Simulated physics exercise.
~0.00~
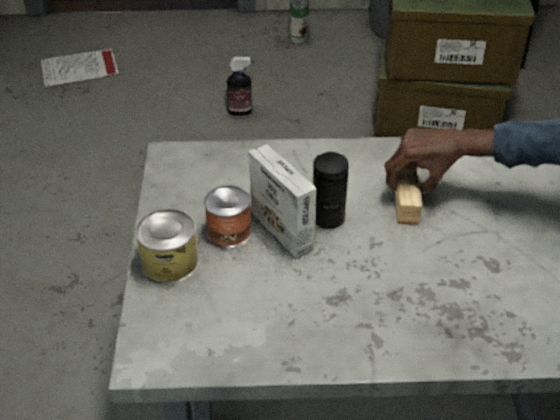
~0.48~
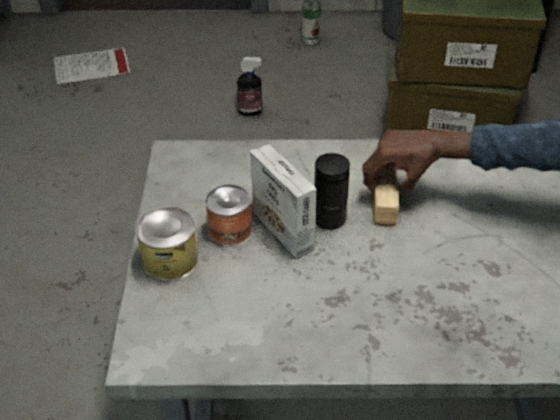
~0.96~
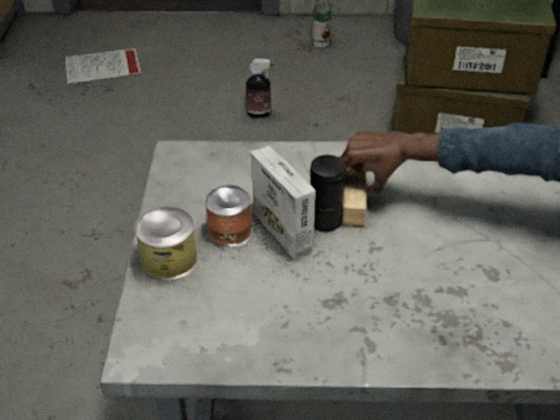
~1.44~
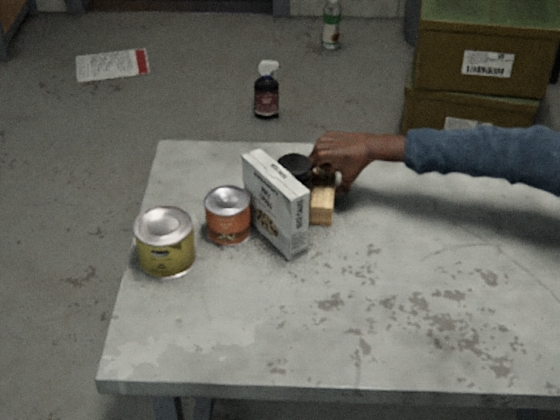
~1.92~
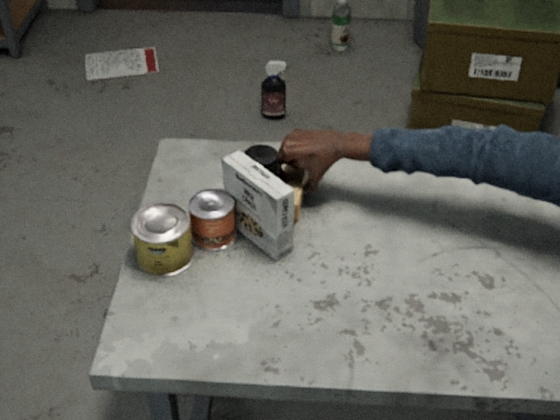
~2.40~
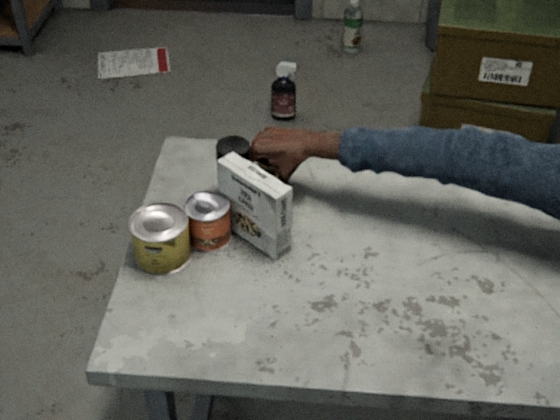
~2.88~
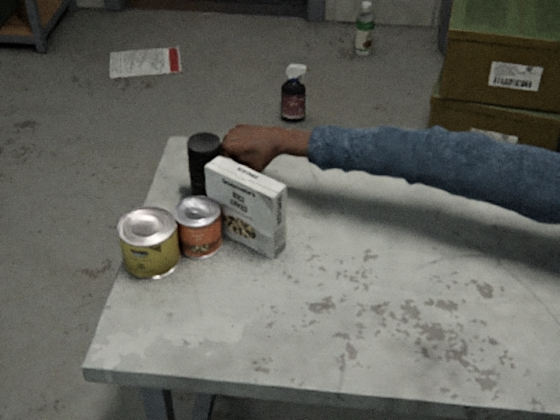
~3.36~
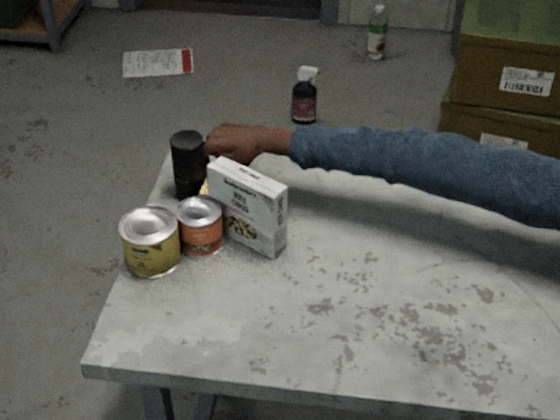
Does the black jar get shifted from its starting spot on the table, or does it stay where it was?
The black jar gets shifted. It slides left across the table and stays upright.
A hand slides a wooden block left, pushing the black jar, white packet and orange tin along the table.
